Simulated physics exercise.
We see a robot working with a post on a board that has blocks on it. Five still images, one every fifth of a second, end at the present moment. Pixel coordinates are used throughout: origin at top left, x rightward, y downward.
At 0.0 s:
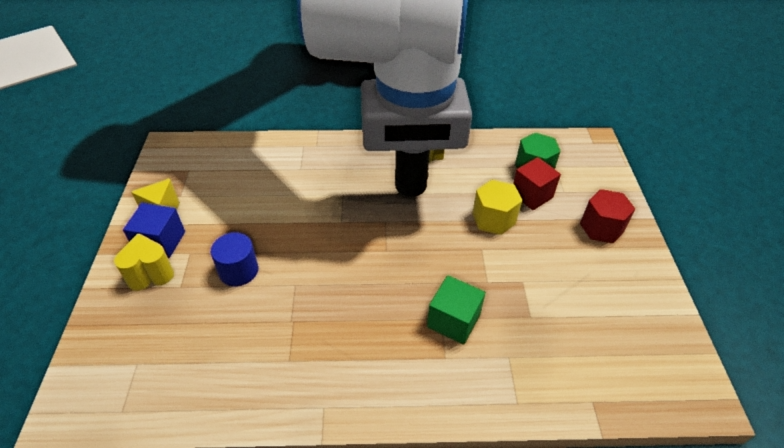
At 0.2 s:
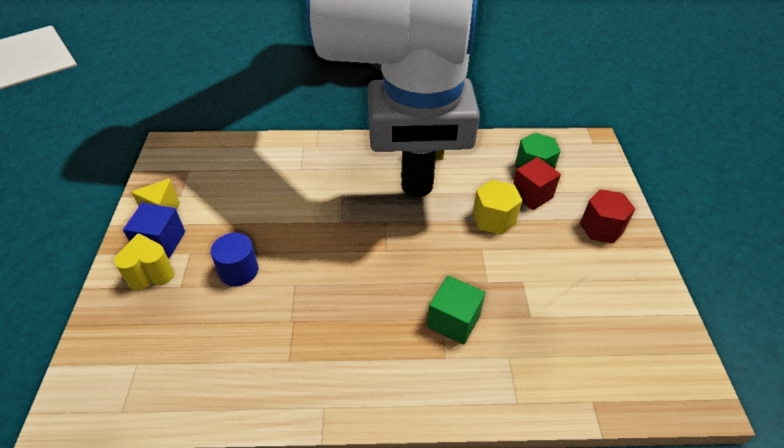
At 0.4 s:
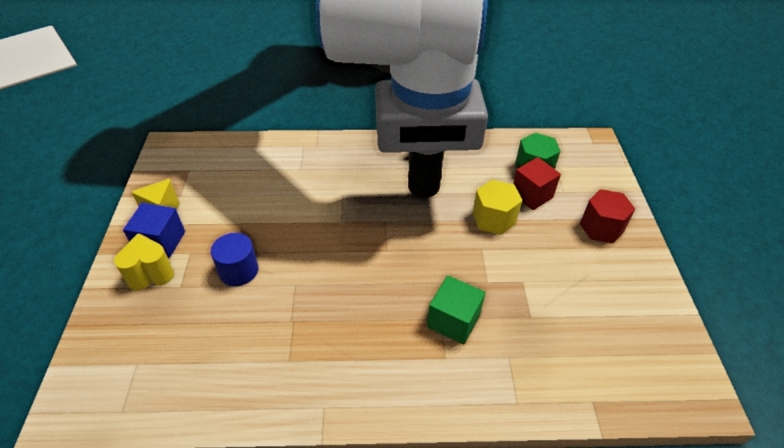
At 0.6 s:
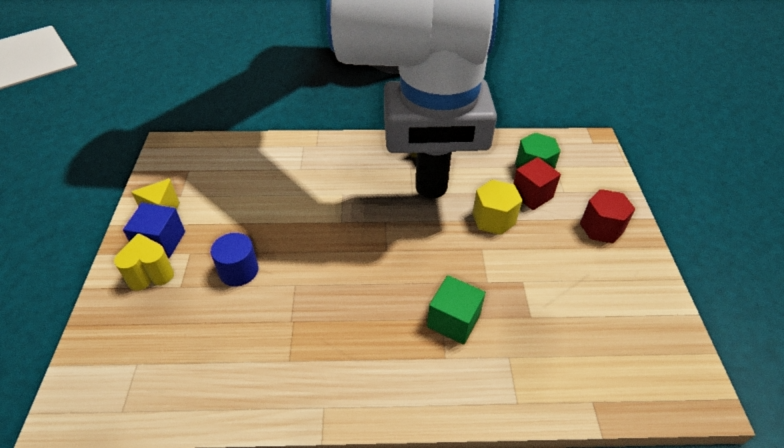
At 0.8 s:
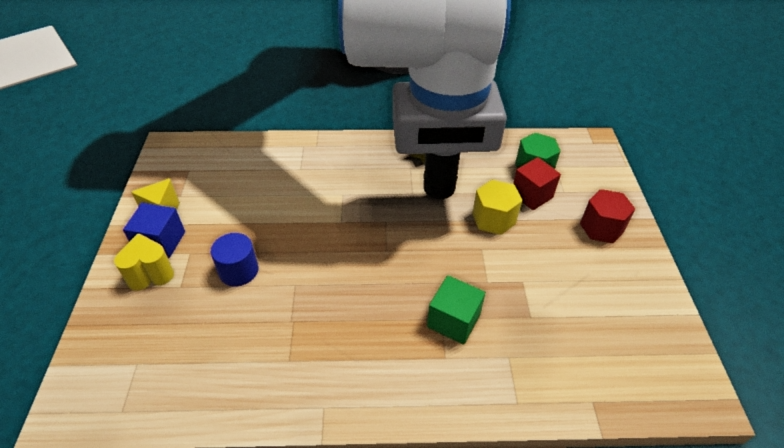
A robot arm slides its black post slightly right across the board while the blocks stay still.
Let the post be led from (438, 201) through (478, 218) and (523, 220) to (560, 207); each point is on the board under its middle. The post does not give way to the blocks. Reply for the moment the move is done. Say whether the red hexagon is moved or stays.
The result: It moves.
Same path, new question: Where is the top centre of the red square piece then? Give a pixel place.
My best guess is (550, 162).
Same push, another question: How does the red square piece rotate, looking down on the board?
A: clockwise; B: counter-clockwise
My pick is B.
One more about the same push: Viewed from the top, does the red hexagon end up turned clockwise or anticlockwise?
My answer: Anticlockwise.
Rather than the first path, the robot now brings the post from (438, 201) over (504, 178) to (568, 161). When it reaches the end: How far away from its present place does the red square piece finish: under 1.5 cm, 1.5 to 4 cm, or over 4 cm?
By the end of the path, it will have gone short of 1.5 cm.
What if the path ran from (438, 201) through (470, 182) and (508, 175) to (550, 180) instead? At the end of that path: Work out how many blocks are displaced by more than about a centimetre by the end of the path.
Blocks moved: Two.
On the path given first. One third of the way, post at (481, 206); yellow hexagon at (524, 200).
Two thirds of the way, post at (526, 208); yellow hexagon at (570, 206).
At the end, post at (564, 195); yellow hexagon at (597, 205), turned 60° clockwise; red square piece at (550, 162), turned 75° anticlockwise; green hexagon at (537, 140); red hexagon at (643, 212), turned 25° anticlockwise.
